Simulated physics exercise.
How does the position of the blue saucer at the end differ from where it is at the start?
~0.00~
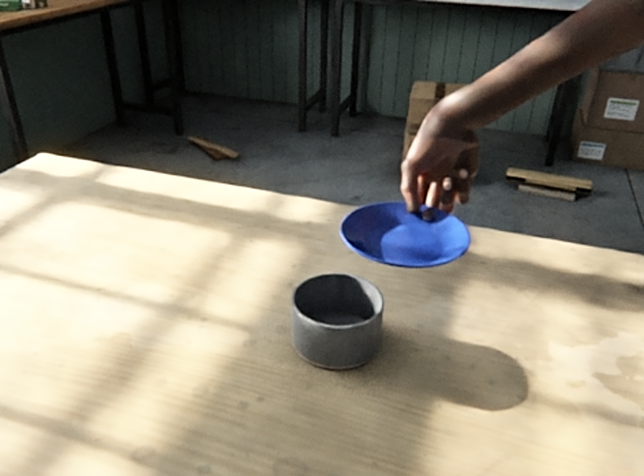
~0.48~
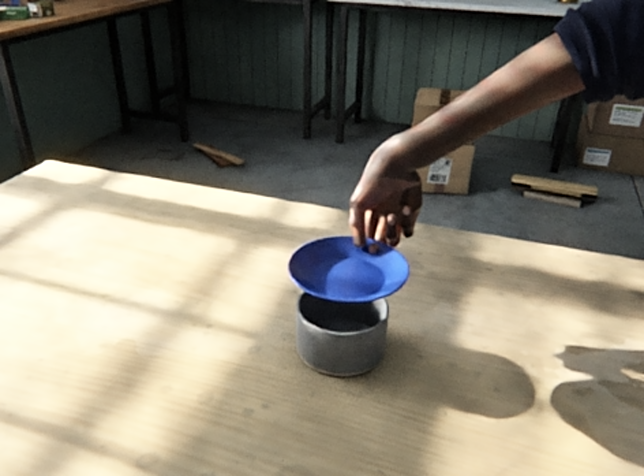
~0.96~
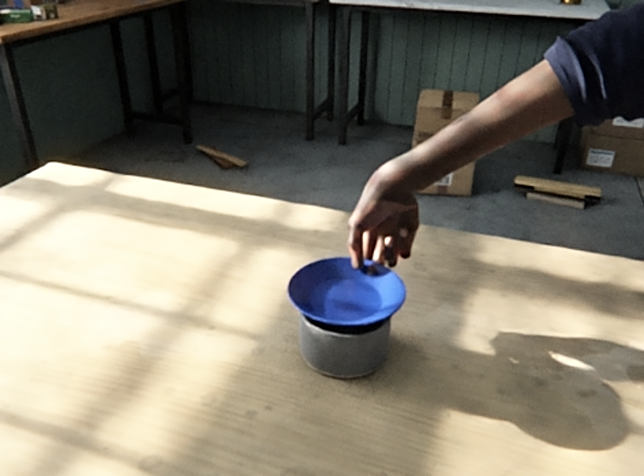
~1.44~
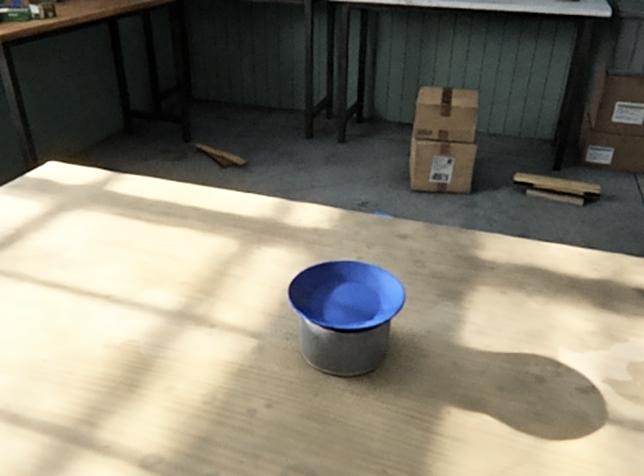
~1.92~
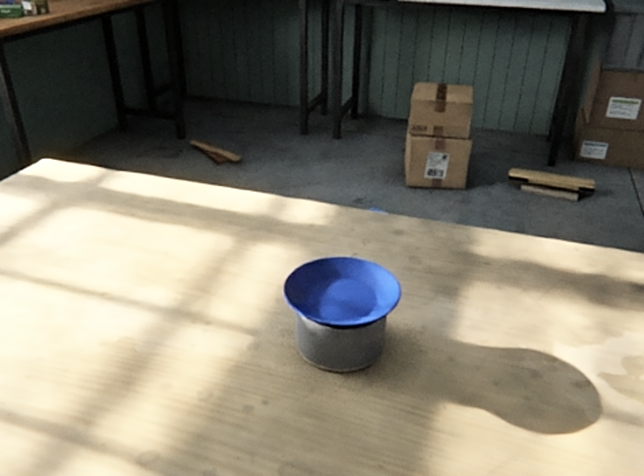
At the start, the blue saucer is held in the air above and to the right of the gray container. By the end, it is farther left and lower, resting on the container's rim with no hand holding it.
The clip opens on a sunlit wooden table with an open gray cylindrical container, while a hand reaching in from the right holds a blue saucer in the air, above and to the right of it. The hand carries the saucer left until it hovers over the container's opening. It then lowers the saucer onto the rim, and the fingers stay close above it. The hand lets go and withdraws out of view, while the slightly swaying view still shows cardboard boxes on the floor behind. At the end, the blue saucer rests unheld on the rim, covering the opening.
